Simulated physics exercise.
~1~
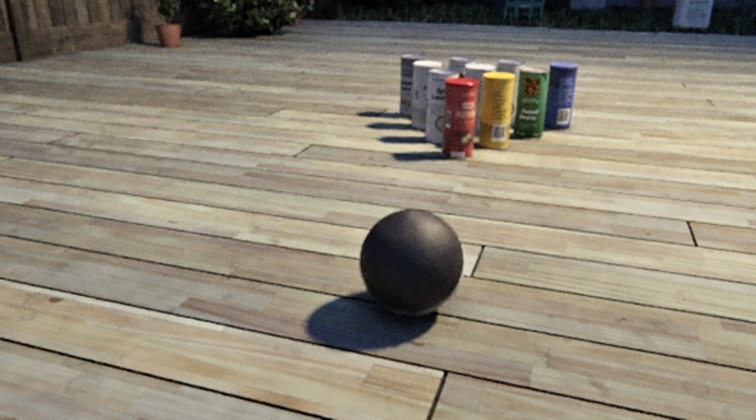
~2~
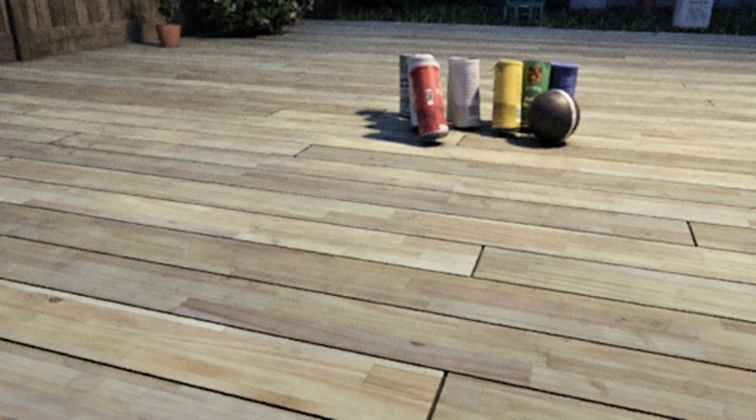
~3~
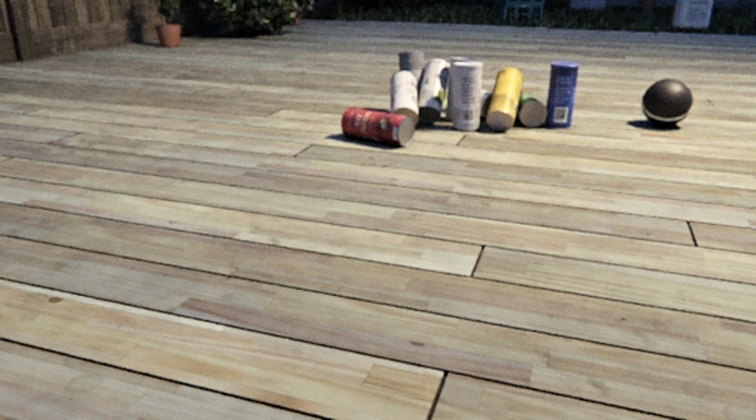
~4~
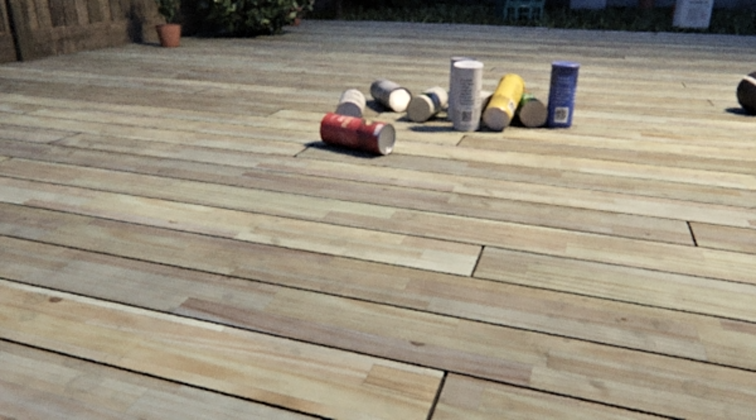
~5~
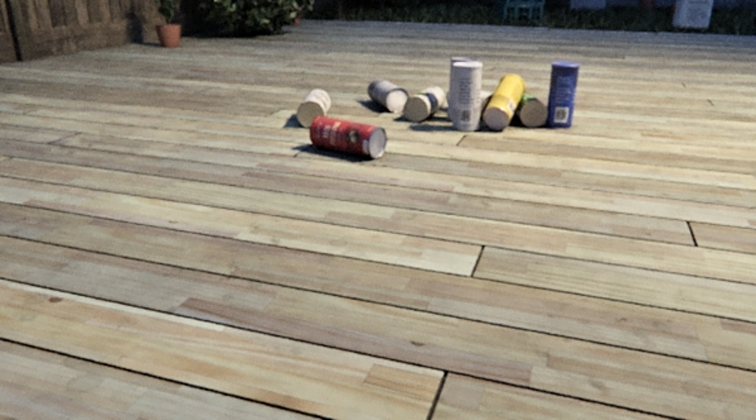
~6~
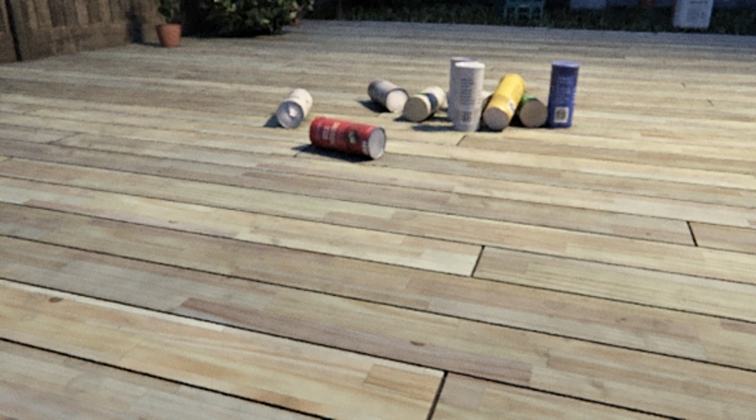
We see a dark ball roll across a wooden deck into a cluster of upright canisters, knocking several over before rolling out of view to the right. The red one and a white one roll left, the yellow one ends tipped over, and the blue one stays standing.
